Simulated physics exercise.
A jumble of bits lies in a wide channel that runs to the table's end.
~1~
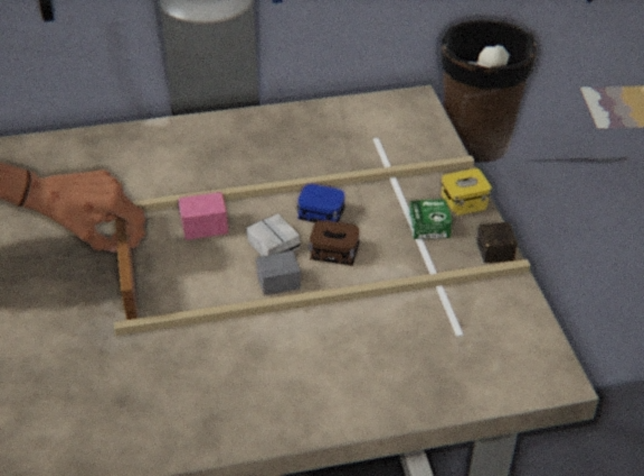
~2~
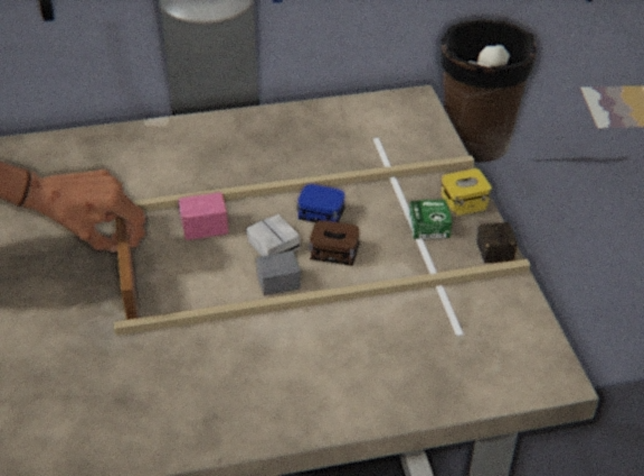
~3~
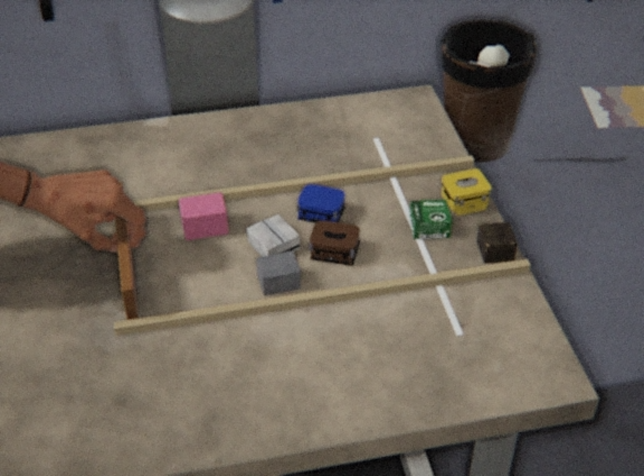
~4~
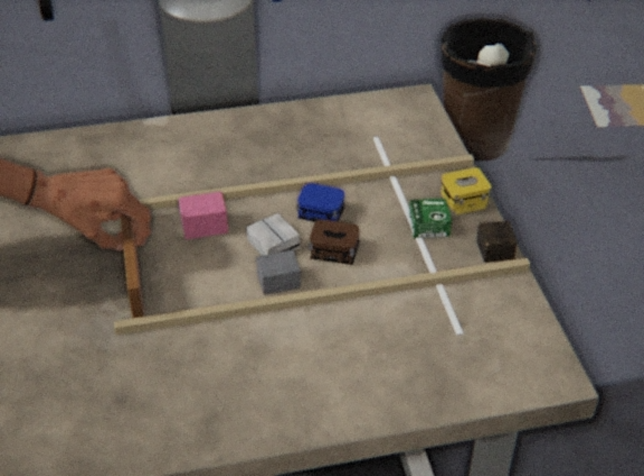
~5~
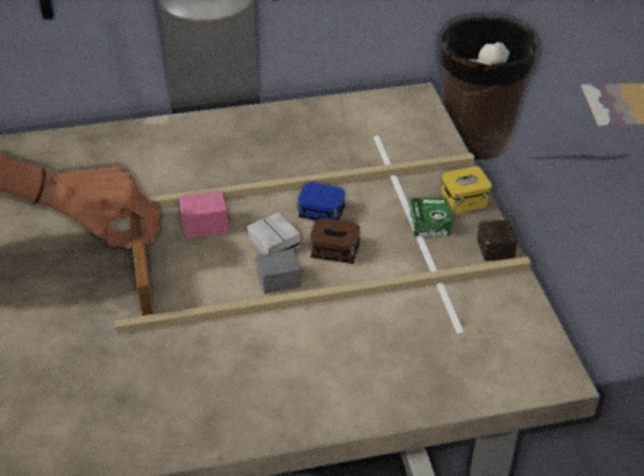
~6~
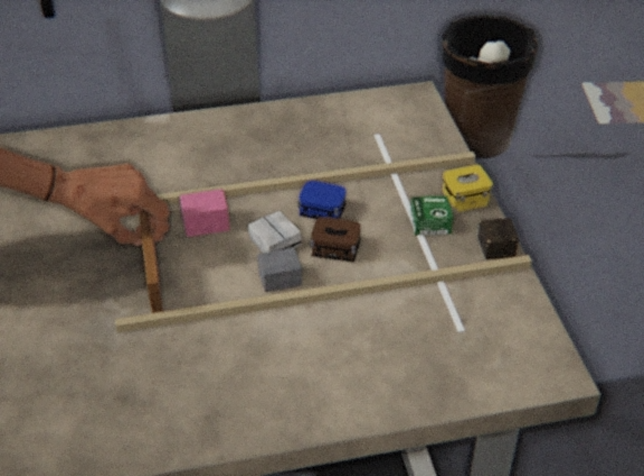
On a tabletop channel, a hand holding a wooden board slides it slightly right towards scattered small coloured blocks and cases, which stay still.
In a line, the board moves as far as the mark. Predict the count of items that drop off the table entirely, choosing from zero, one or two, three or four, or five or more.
The count is one or two.
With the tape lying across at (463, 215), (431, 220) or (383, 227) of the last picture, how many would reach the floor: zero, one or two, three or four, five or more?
Taking the tapes one at a time, the count is five or more, then just one or two, then not one.
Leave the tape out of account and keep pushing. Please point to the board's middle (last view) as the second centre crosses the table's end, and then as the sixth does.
Pixels in order: Roughly (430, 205), roughly (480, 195).
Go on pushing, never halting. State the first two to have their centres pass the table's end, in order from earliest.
In order: The yellow case, the black block.
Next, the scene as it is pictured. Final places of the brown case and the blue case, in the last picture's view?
About (472, 226), and the other about (460, 175).
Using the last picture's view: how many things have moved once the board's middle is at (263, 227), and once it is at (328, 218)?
At that stage 4; at the next, 5.
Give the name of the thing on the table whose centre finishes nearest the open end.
It's the black block.
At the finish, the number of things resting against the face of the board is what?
3 are in contact with it.
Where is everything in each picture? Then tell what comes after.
Black block (497, 243); yellow case (465, 192); green box (430, 219); board (125, 250); tape (413, 226), in the first picture.
Yellow case (465, 192); white box (273, 238), in the second picture.
Green box (430, 219); brown case (335, 244), in the third picture.
Black block (497, 241); pink block (204, 215), in the fourth picture.
Yellow case (466, 190); blue case (322, 204), in the fifth picture.
Black block (498, 239); yellow case (467, 188); green box (432, 215); board (149, 243); tape (414, 222), in the sixth picture.
A little later, none off yet; black block at rest near (498, 239); yellow case at rest near (467, 188); green box at rest near (432, 215).
When it is over, the number that fall off is one or two; down, yellow case.
